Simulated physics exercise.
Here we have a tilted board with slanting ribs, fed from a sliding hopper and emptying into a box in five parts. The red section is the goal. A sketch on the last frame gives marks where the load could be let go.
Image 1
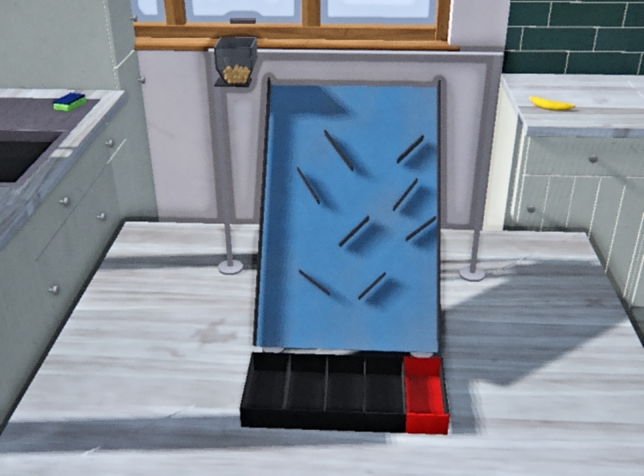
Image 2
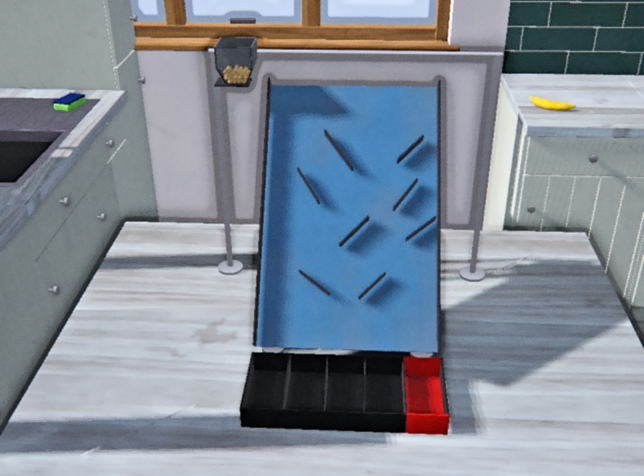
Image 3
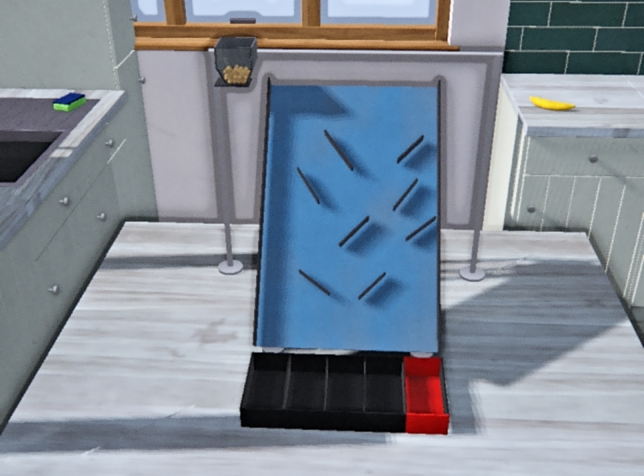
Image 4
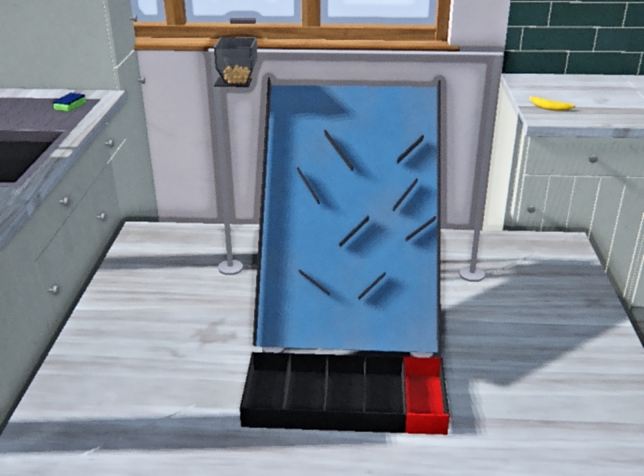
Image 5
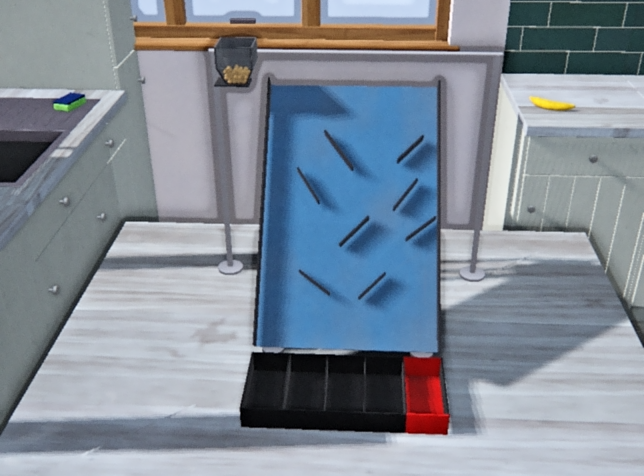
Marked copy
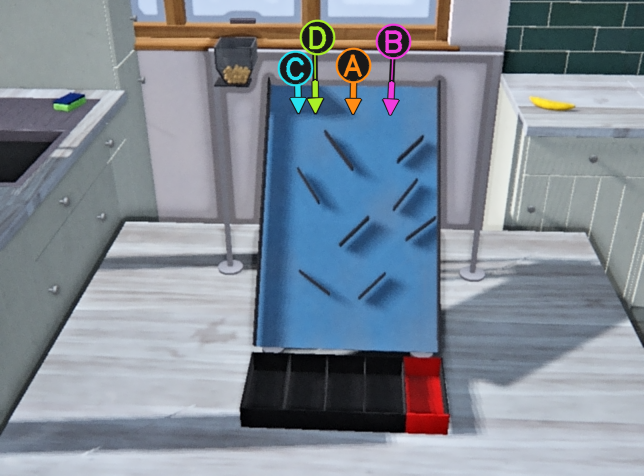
In a kitchen, a hopper of dried chickpeas sits still above a tilted blue ribbed board.
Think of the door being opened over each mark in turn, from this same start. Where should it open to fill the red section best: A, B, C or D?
Choose A.
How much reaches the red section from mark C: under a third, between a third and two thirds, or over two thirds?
It is under a third.
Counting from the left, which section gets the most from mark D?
The third from the left.
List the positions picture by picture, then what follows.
Hopper near (238, 73), dried chickpeas, door shut, in the first frame.
Ribs (325, 130) to (353, 167), (398, 159) to (423, 135), (298, 167) to (318, 200), in the second frame.
Ribs (394, 207) to (417, 178), (339, 244) to (369, 216), (407, 238) to (436, 216), in the third frame.
Ribs (299, 270) to (329, 293), (359, 298) to (385, 272), in the fourth frame.
Red section near (427, 423), number 5 of 5 from the left, in the fifth frame.
On the marked copy, mark A meets the board at (353, 108); mark B meets the board at (390, 109); mark C meets the board at (298, 107); mark D meets the board at (315, 107).
With A, close to a quarter in the red section, close to half in other sections, only a few held on the board, close to a quarter outside the box.
With B, a small share in the red section, all but a few in other sections.
With C, none at all in the red section, the bulk in other sections, close to a quarter outside the box.
With D, none at all in the red section, close to two thirds in other sections, only a few held on the board, close to a third outside the box.
